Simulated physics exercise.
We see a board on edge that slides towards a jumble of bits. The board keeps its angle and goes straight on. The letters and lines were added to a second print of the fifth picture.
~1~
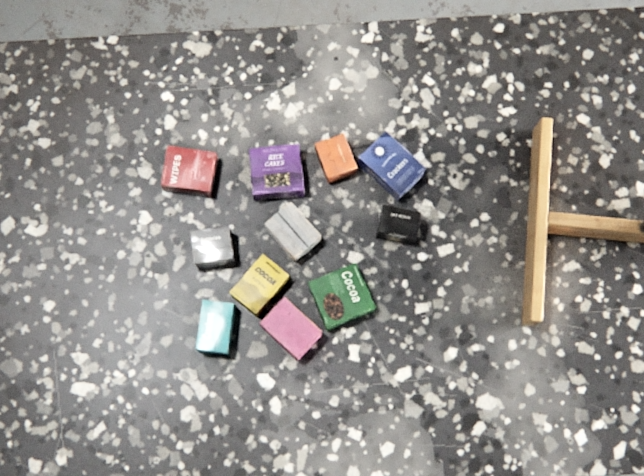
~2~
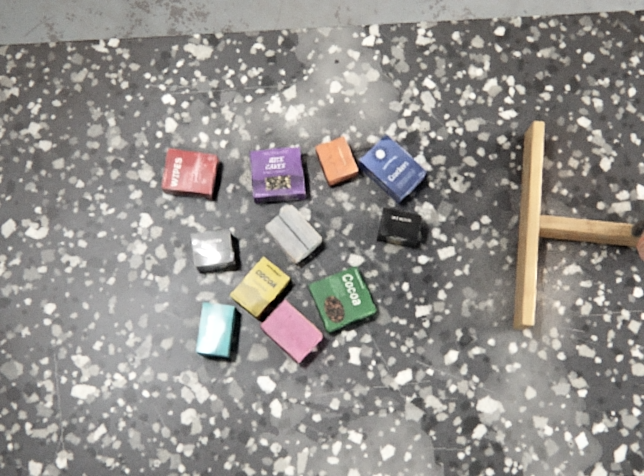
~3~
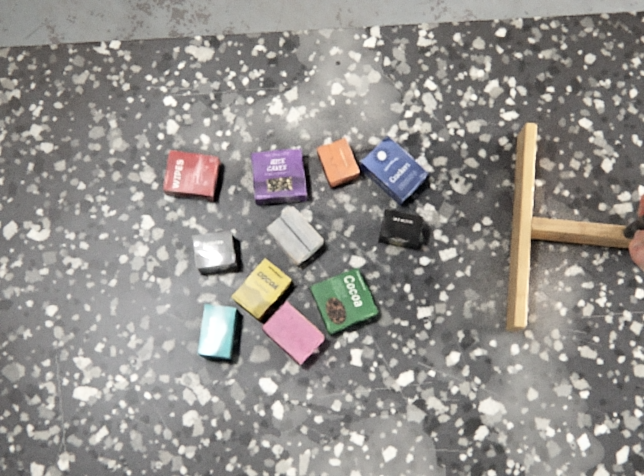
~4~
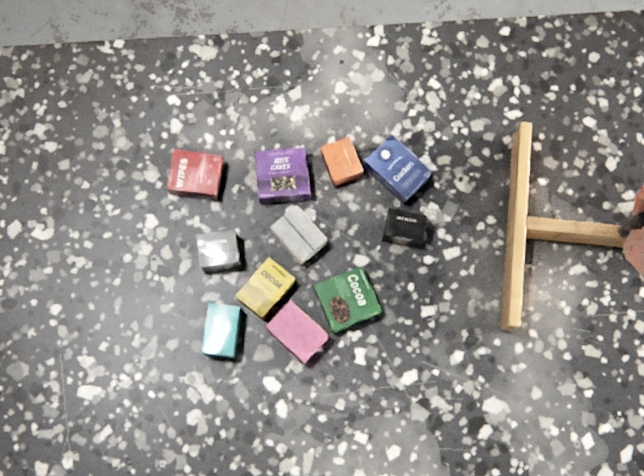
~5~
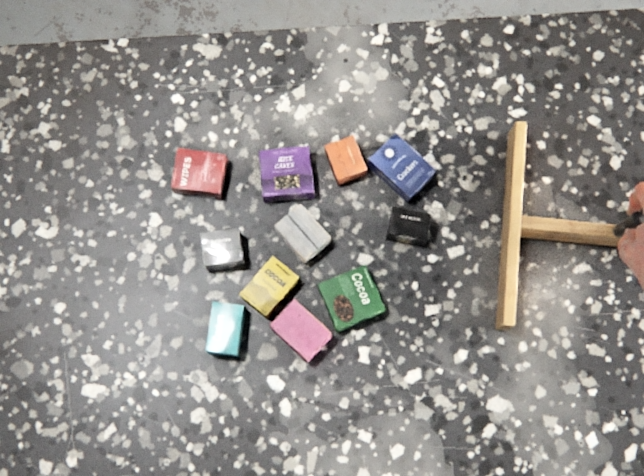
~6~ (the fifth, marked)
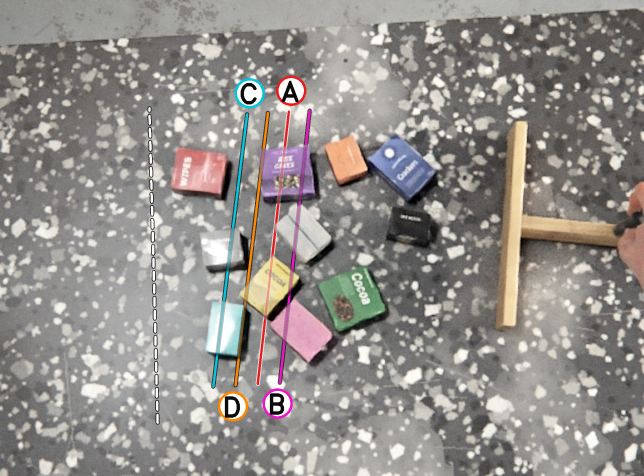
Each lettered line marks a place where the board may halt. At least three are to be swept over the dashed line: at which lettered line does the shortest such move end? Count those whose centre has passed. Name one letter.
Line C.
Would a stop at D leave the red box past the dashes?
Yes.
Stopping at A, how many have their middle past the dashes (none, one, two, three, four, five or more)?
It has one across.
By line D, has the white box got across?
No.
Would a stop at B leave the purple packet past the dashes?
No.
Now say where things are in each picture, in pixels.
In the first frame, black packet (398, 225); green packet (341, 297); orange box (335, 159).
In the second frame, board (534, 221); turquoise packet (216, 331).
In the third frame, board (526, 223); pink block (293, 333).
In the fourth frame, board (520, 222); red box (195, 175).
In the fifth frame, board (515, 221); white box (303, 235); purple packet (286, 175); black packet (408, 227).
On the marked copy, A at (274, 244); B at (295, 242); C at (231, 246); D at (252, 245); the dashed line at (153, 260).
With C. Early on, board (415, 227); red box (199, 174); turquoise packet (226, 330); none across.
Further on, board (313, 234); red box (165, 175); grey box (198, 245); none across.
At the end, board (233, 239); red box (88, 177); grey box (129, 231); four across.
As for the rest, A gets only one across; B gets none across; D gets only two across.
